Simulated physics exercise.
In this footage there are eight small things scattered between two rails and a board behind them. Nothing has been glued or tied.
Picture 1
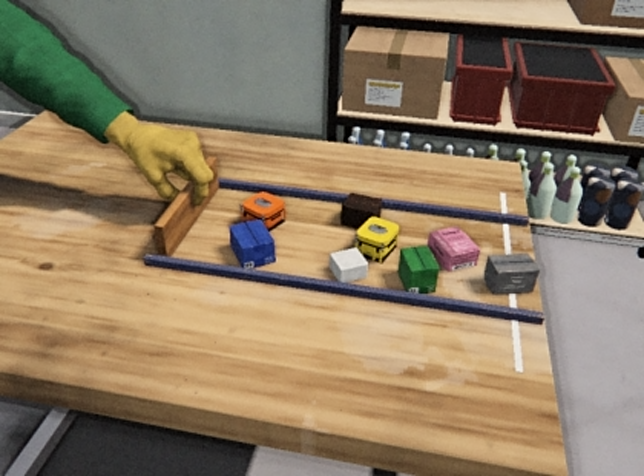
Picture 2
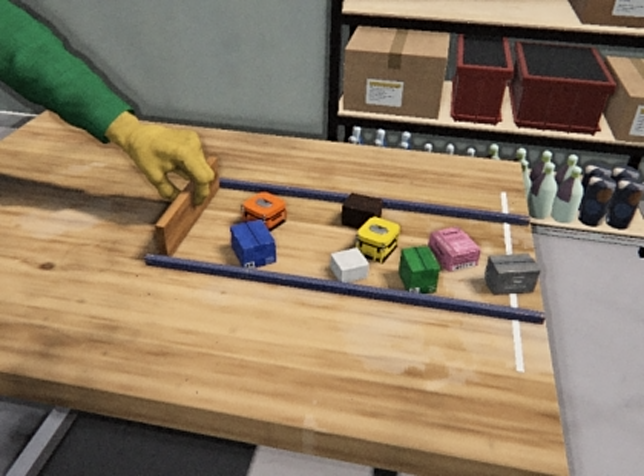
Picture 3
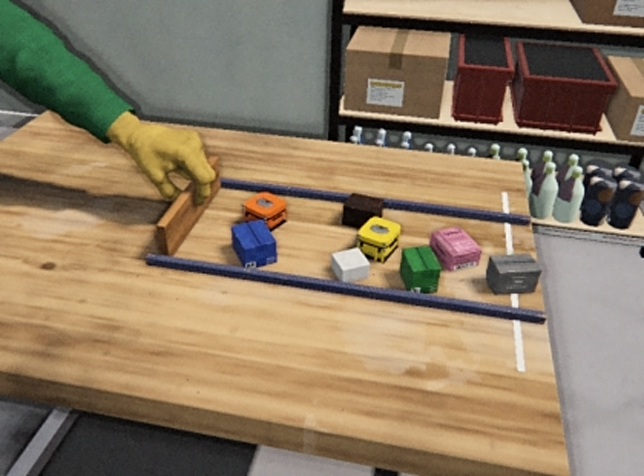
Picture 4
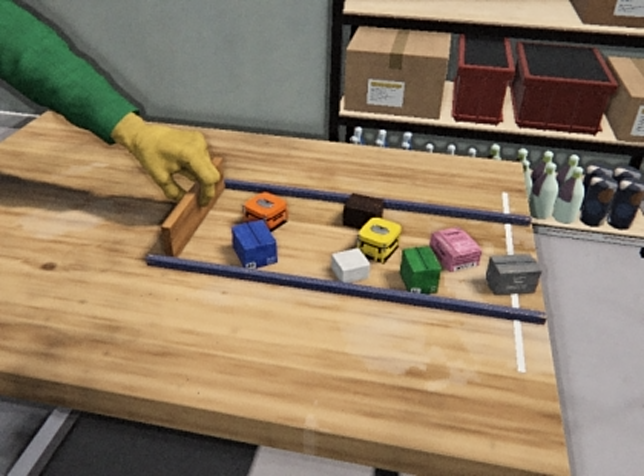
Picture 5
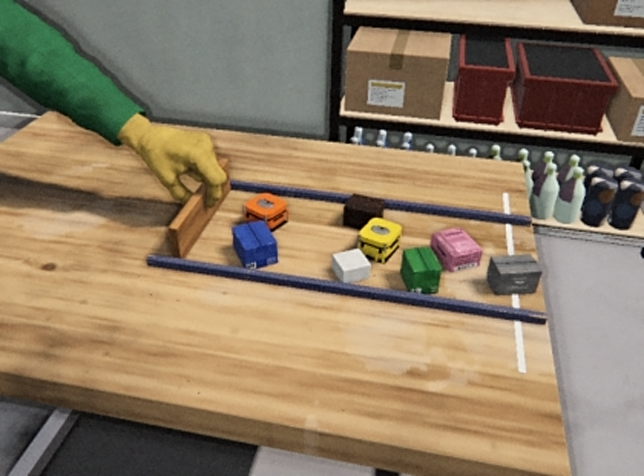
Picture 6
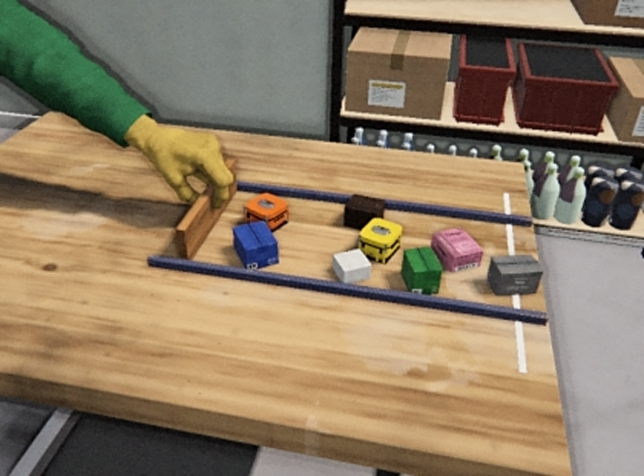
The footage shows a gloved hand in a green sleeve sliding a wooden board slightly to the right between two blue rails on a wooden table, while the small coloured boxes and cases in front of it stay still.
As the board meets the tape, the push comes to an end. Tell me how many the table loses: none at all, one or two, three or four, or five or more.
The table loses five or more.
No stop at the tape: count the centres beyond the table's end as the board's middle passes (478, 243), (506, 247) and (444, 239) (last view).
Going through the three places, I get 3, 6 and 1.
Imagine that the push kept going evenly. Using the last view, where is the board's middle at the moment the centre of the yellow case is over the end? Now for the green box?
Roughly at (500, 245) and roughly at (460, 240).
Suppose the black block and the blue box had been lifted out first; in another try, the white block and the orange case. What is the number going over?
The first try gives 3, the second gives 3.
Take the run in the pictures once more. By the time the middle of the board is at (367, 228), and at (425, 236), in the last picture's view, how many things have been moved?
Moved so far: 6, later 8.
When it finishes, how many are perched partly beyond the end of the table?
2, I think.
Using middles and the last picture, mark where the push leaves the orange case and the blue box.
Orange case at about (531, 245), blue box at about (538, 293).
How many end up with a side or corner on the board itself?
The count in contact is 2.
Soon after, none off yet; grey box at rest near (514, 275); pink box at rest near (456, 250); green box at rest near (421, 271).
Then, none off yet; grey box moved a little near (531, 277); pink box moved about its own width near (484, 247); green box moved well along near (495, 282).
At rest, the number that fall off is five or more; fallen, black block, white block, yellow case, green box, pink box and grey box.
